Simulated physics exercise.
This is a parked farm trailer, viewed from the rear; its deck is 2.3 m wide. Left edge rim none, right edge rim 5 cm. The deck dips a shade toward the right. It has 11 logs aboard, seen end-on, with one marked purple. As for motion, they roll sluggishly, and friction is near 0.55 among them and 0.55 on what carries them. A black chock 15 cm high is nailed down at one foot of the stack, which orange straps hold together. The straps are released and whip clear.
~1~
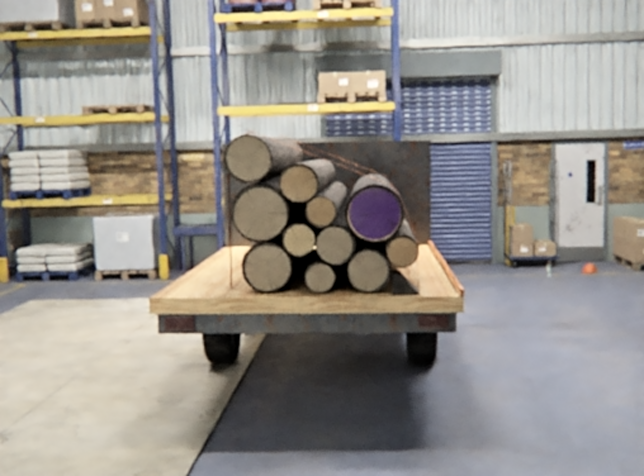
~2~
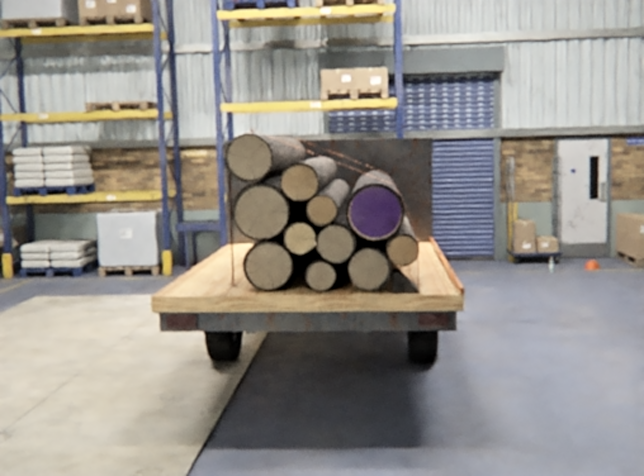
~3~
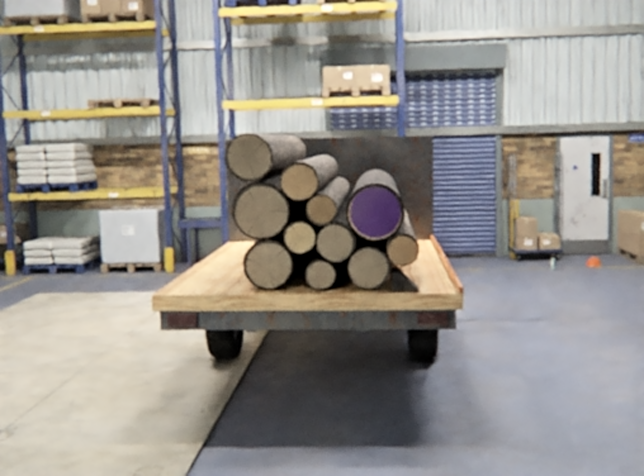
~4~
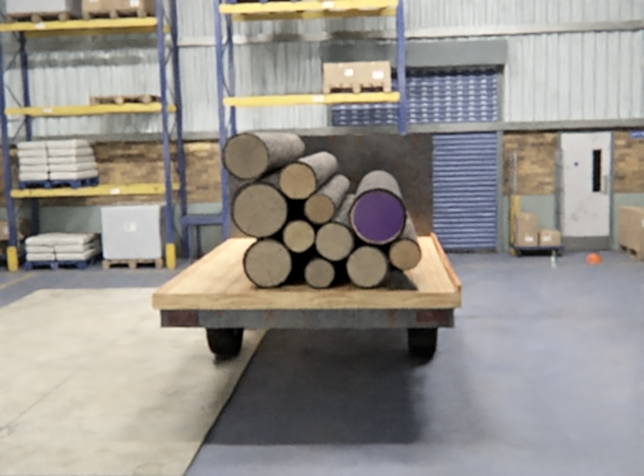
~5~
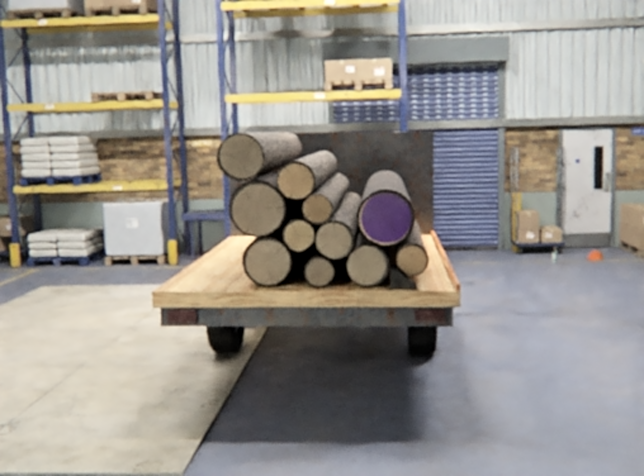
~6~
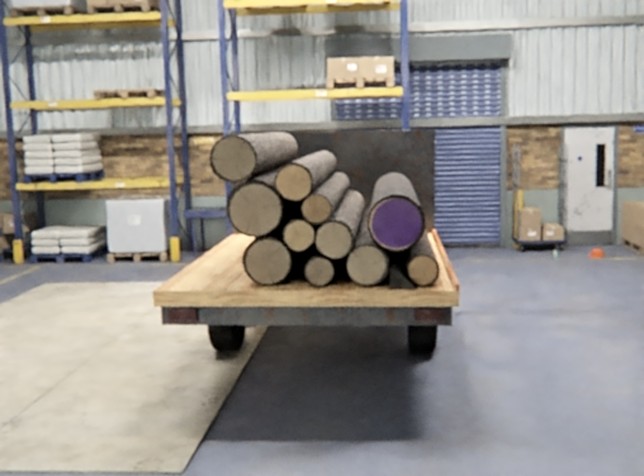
To begin with, a stack of logs, one with a purple end, sits strapped on a parked trailer's wooden deck in a warehouse. The straps are then gone, and the top left log shifts slowly left while the purple-ended log and the small one below it edge right, the purple one sinking slightly.
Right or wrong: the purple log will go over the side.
Wrong, it is held.
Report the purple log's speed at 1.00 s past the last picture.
Close to 0.0 m/s at that moment.
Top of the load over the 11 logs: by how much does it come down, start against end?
Roughly 55 cm.
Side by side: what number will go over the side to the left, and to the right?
Left-hand count: 2; right-hand count: 0.
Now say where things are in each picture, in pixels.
Purple (375, 214); straps on; chock at (397, 284); the deck is a shade lower on the right; 3 of the 11 lie on the deck itself, in the first frame.
Purple (375, 213); straps tight, in the second frame.
Purple (375, 213); no straps, in the third frame.
Purple (378, 217); straps gone, in the fourth frame.
Purple (386, 219); straps gone, in the fifth frame.
Purple (396, 224); straps gone; chock at (394, 278), in the sixth frame.
Another 1.0 s on from the last picture, purple is up on others, 35 cm from the right edge; 1 of 11 is off.
In the end (2.3 s after the last picture), purple is up on others, 35 cm from the right edge; 2 of 11 are off.
